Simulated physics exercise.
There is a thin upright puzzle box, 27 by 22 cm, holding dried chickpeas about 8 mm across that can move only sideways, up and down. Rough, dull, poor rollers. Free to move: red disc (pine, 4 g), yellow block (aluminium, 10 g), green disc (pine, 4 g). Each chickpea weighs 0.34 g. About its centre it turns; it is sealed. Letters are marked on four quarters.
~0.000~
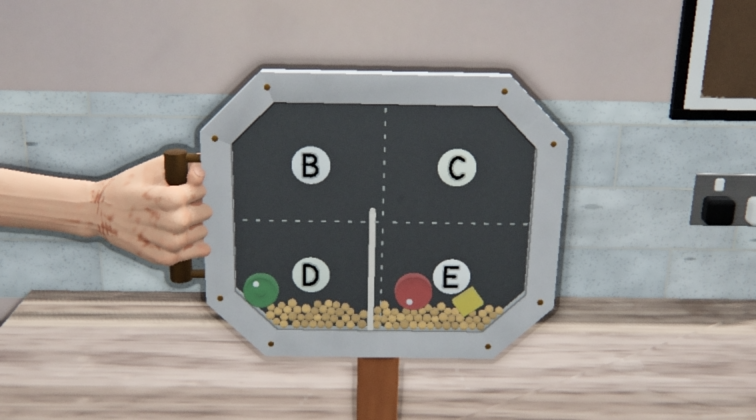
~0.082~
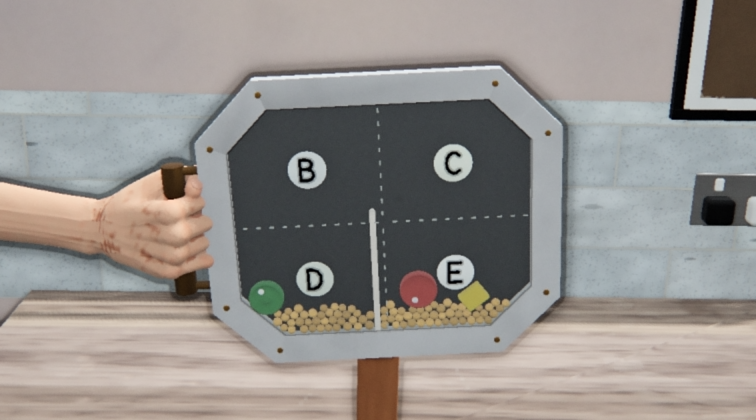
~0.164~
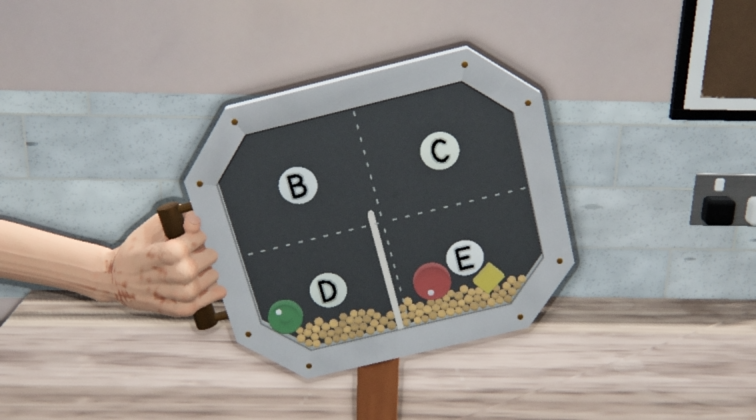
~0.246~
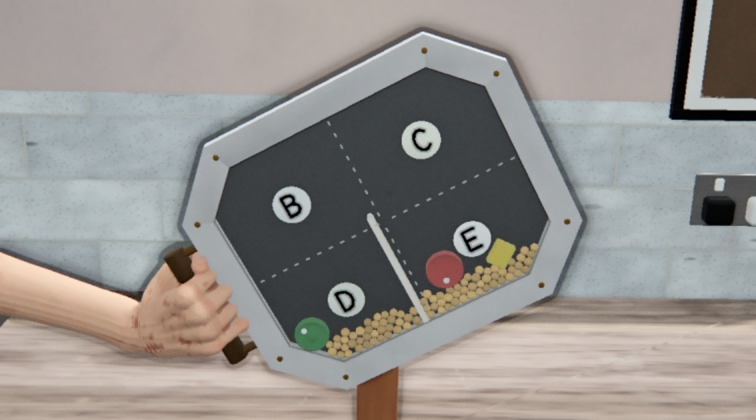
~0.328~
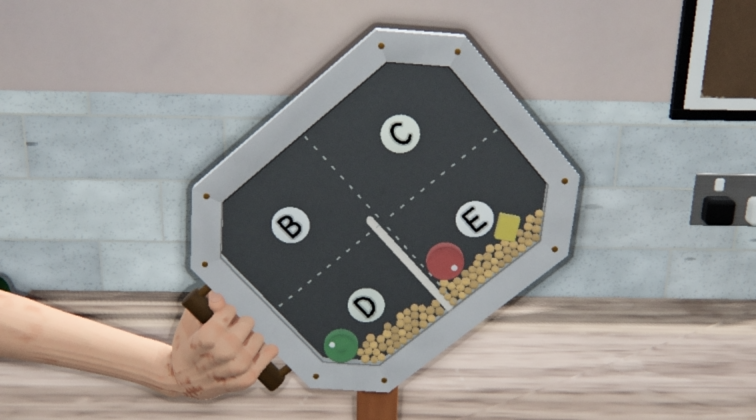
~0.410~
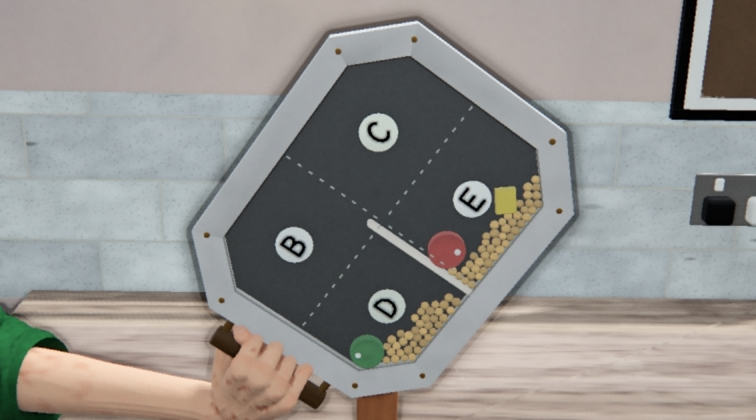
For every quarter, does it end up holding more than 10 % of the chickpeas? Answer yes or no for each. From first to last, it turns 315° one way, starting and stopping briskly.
B: No; C: Yes; D: No; E: Yes.
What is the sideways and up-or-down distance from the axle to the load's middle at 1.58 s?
The middle sits around 6 cm right of it and 7 cm below it.
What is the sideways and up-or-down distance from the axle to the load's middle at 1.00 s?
2 cm right, 6 cm below.
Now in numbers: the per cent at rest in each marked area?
Quarter B: 0; quarter C: 35; quarter D: 0; quarter E: 65.
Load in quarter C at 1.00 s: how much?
I'd put it near 30 in a hundred.
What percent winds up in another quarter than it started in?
I'd guess roughly 75 percent, give or take.
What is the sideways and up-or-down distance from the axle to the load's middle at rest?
It lies close to 7 centimetres right and 10 centimetres below.
After 1.00 s, it stands 151° anticlockwise; the chickpeas' middle is 2 cm right of and 6 cm below the centre; B 50 %, C 30 %, D 15 %, E 10 %.
After 1.58 s, it has come round 245° anticlockwise; the chickpeas' middle is 6 cm right of and 7 cm below the centre; B 30 %, C 70 %.
After 2.08 s, it has come round 315° anticlockwise; the chickpeas' middle is 8 cm right of and 9 cm below the centre; C 50 %, E 50 %.
All still by 3.2 s, it has come round 315° anticlockwise; B 0 %, C 35 %, D 0 %, E 65 %.
